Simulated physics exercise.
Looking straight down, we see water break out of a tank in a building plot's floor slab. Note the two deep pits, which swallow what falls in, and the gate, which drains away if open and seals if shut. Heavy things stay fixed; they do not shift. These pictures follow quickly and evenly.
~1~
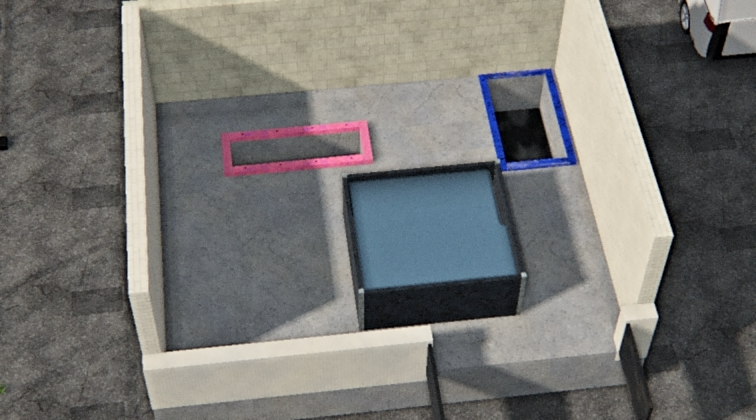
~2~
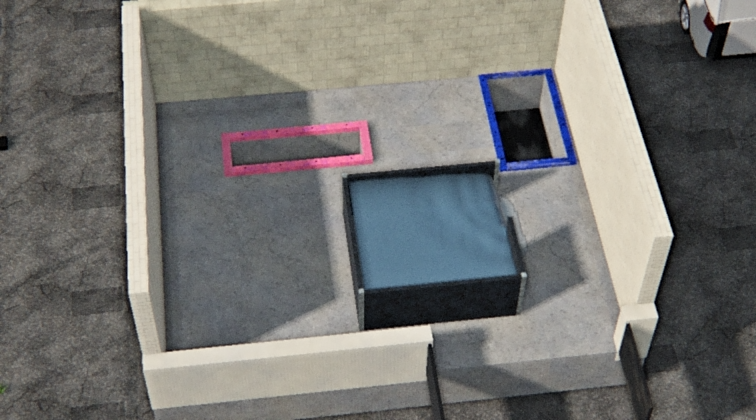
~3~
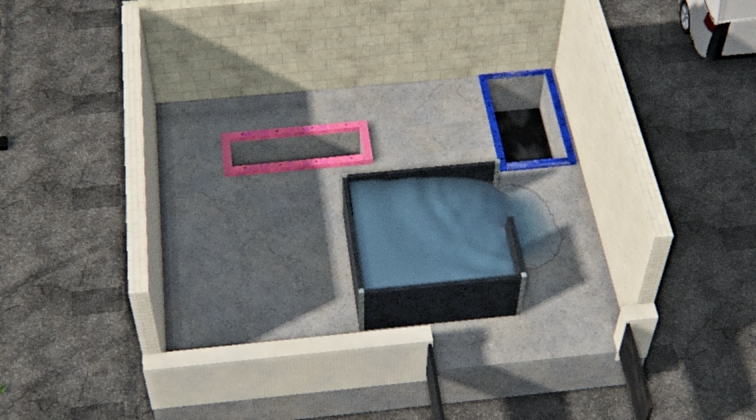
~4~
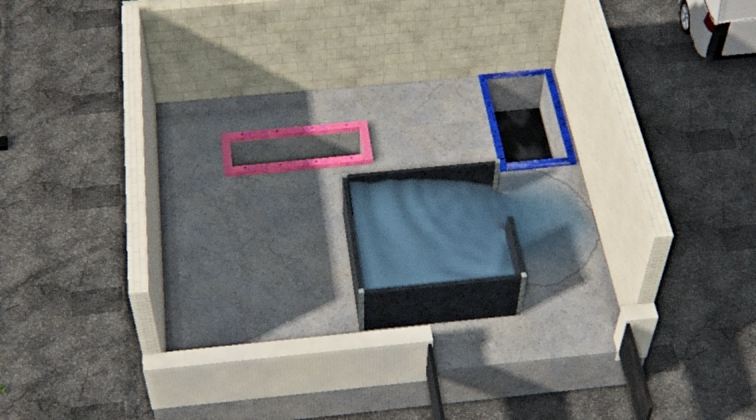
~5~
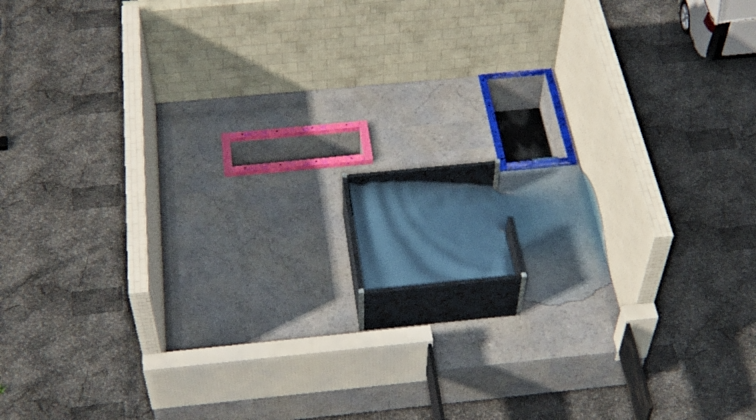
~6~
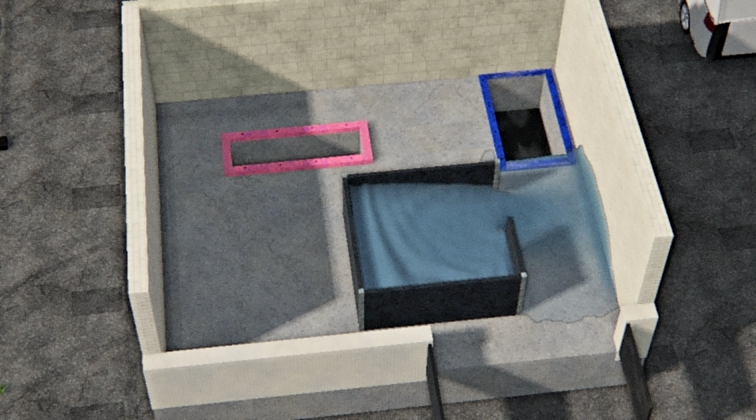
The clip shows a dark-walled tank of blue water on a walled concrete slab with pink-edged and blue-edged pits; water pours through a gap in its right side, fans across the floor and spreads along the right wall.
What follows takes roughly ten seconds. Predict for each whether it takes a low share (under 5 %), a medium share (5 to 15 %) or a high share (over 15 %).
Prediction: The gate takes a high share; the blue pit takes a high share; the pink pit takes a low share.
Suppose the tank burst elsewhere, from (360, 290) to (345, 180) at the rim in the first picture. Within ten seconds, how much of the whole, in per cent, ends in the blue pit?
I'd estimate the blue pit takes around 15 percent.
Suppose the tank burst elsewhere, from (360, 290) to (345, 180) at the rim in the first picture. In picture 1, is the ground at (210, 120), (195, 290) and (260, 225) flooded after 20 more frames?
Listed in order, they come out sitting in a pool, sitting in a pool and sitting in a pool.
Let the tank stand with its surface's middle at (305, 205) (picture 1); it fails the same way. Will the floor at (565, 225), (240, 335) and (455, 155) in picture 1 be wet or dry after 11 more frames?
So, first one got wet, second one stays dry, third one got wet.
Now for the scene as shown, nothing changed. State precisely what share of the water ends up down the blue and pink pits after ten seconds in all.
Roughly 36 per cent, then 0 per cent.
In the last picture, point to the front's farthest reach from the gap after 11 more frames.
I'd say at around (555, 78).
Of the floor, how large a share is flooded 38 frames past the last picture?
Roughly 30 %.
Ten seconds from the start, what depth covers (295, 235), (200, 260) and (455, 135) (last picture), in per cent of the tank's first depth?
Readings in sequence: 2, 0, 0 percent.
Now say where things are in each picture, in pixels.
The first frame shows the tank at (432, 228) is whole and still.
In the second frame, the front is at a hidden place, out from the gap at (498, 217).
In the third frame, water pours out at (498, 218) and has run to (552, 249).
In the fourth frame, the front is at (594, 235), out from the gap at (498, 219).
In the fifth frame, the front is at (609, 275), out from the gap at (498, 219).
In the sixth frame, the front is at (616, 303), out from the gap at (498, 218).
A moment on, water covers 15 % of the floor; the gate 1 %, the blue pit 4 %, the pink pit 0 %.
Next, water covers 20 % of the floor; the gate 5 %, the blue pit 13 %, the pink pit 0 %.
Then, water covers 25 % of the floor; the gate 14 %, the blue pit 22 %, the pink pit 0 %.
Later, water covers 30 % of the floor; the gate 26 %, the blue pit 31 %, the pink pit 0 %.
In the end, water covers 35 % of the floor; the gate 36 %, the blue pit 36 %, the pink pit 0 %.
